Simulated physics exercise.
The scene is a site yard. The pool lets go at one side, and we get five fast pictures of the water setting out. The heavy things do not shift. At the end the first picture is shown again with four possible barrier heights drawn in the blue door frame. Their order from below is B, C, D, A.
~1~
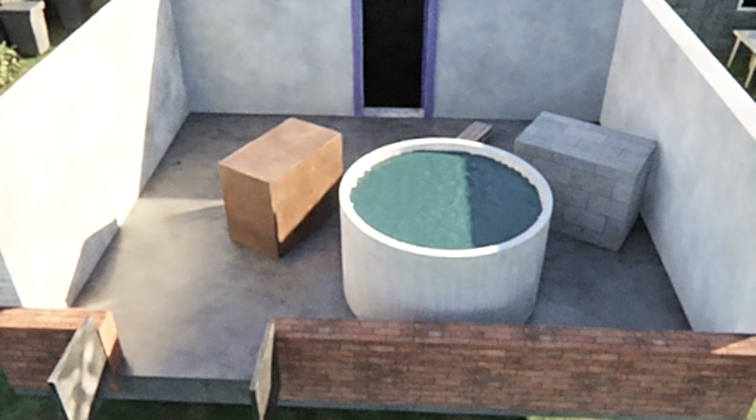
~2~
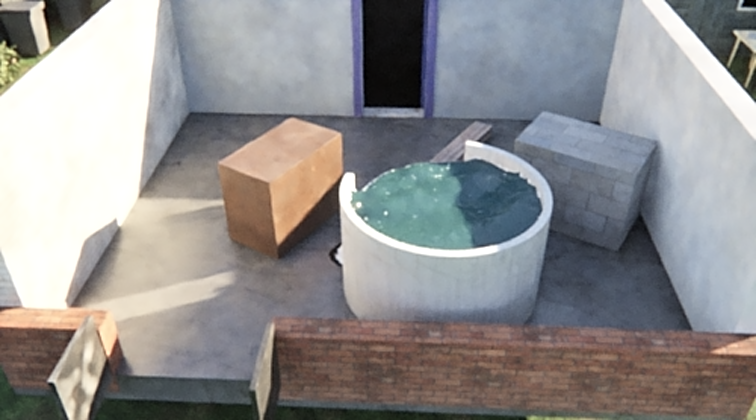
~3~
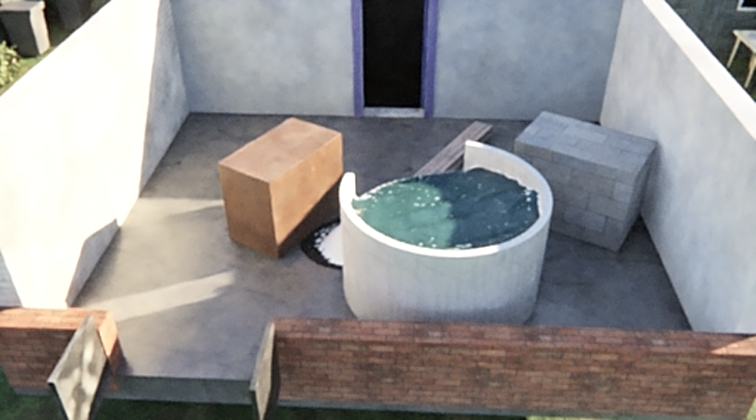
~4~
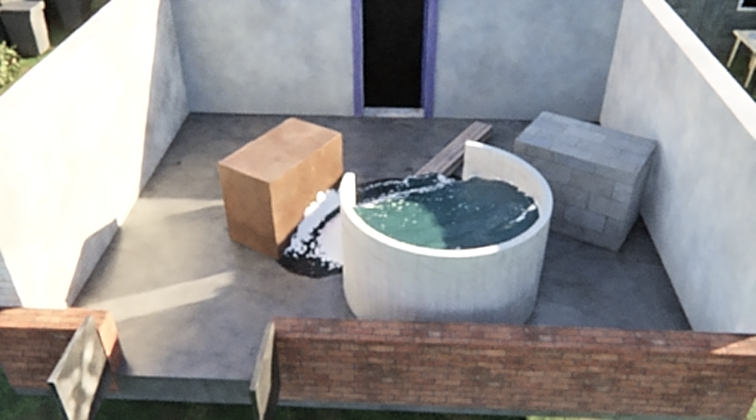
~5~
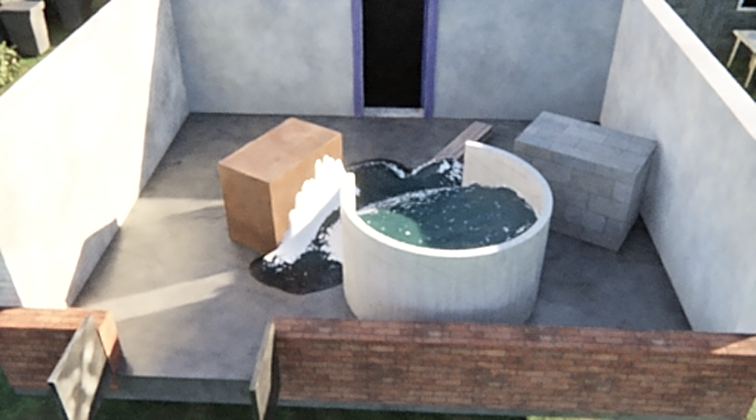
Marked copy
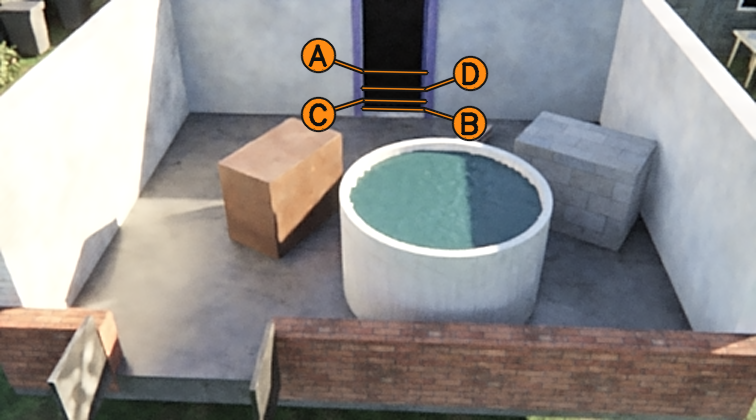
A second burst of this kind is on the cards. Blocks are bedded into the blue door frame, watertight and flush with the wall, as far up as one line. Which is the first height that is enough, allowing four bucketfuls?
The limit is D.
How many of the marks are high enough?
Two.
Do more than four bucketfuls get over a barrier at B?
Yes, that goes wrong.
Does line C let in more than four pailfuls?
Yes, that goes wrong.
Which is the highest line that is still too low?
The answer is C.
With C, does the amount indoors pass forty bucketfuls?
No.
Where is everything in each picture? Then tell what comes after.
Water in the pool at rest, its middle at (445, 197); foot of the blue doorway at (393, 117); open gate at (190, 308), in the first picture.
Front seen at (338, 258), 2 % of the ground wet, in the second picture.
Front seen at (312, 250), 5 % of the ground wet, in the third picture.
Front seen at (288, 250), 9 % of the ground wet, in the fourth picture.
Front seen at (261, 269), 15 % of the ground wet, in the fifth picture.
On the marked copy, A at (394, 71); B at (393, 109); C at (394, 100); D at (394, 88); from the bottom up B, C, D, A.
If A is chosen, nothing gets over.
If B is chosen, dozens of bucketfuls pour in.
If C is chosen, about 13 bucketfuls get in.
If D is chosen, a bucket or two gets in.
